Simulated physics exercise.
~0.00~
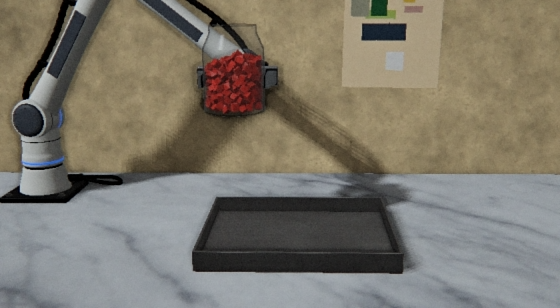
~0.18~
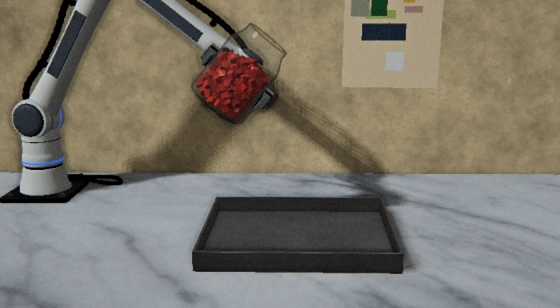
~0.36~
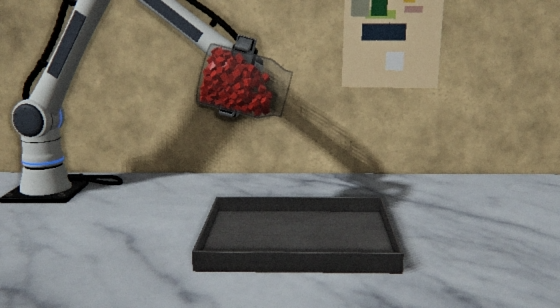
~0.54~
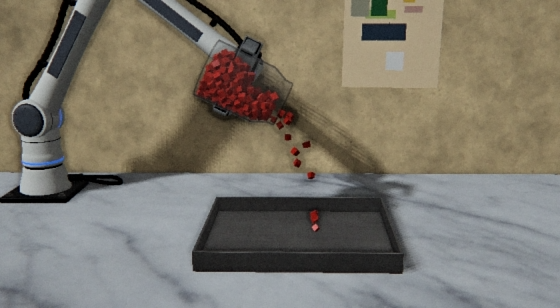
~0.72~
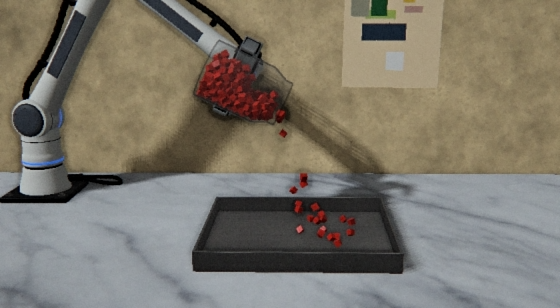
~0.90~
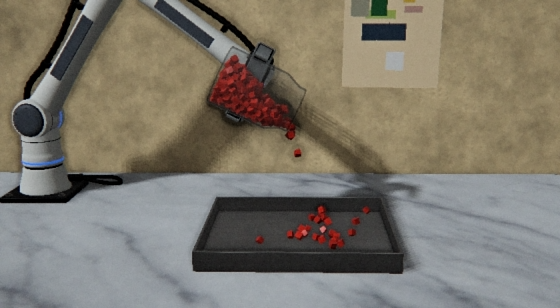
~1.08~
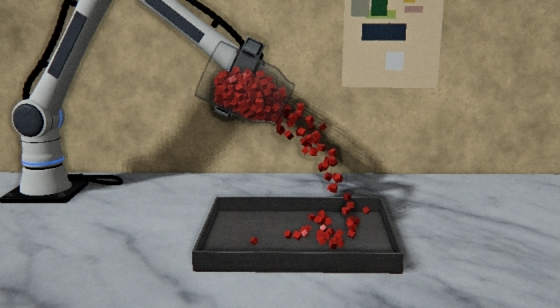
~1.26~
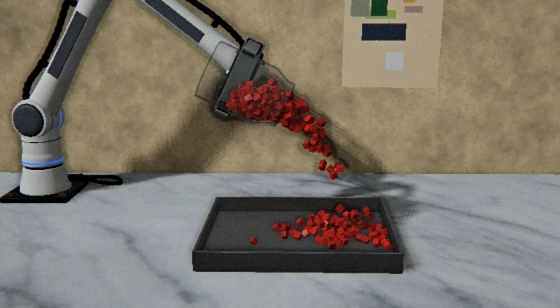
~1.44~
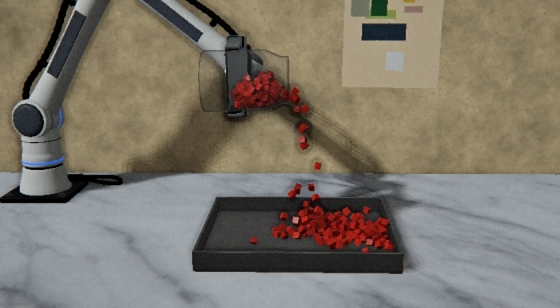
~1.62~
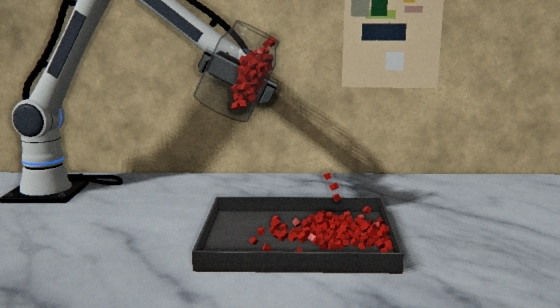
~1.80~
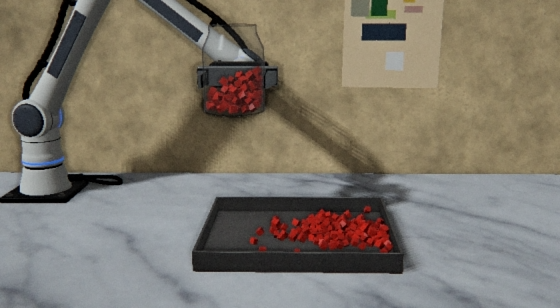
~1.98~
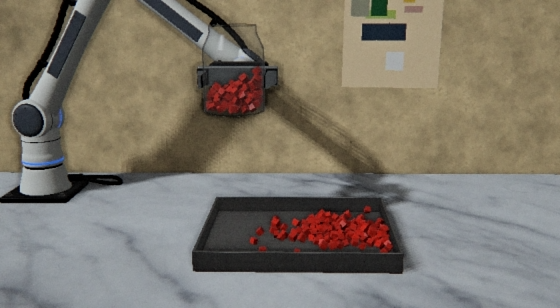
A robot arm tipped a clear jar of red vegetable dice to the right over a dark tray on a marble table, spilling them in bursts, then stood the jar upright again, leaving more than half in the tray and the rest inside.
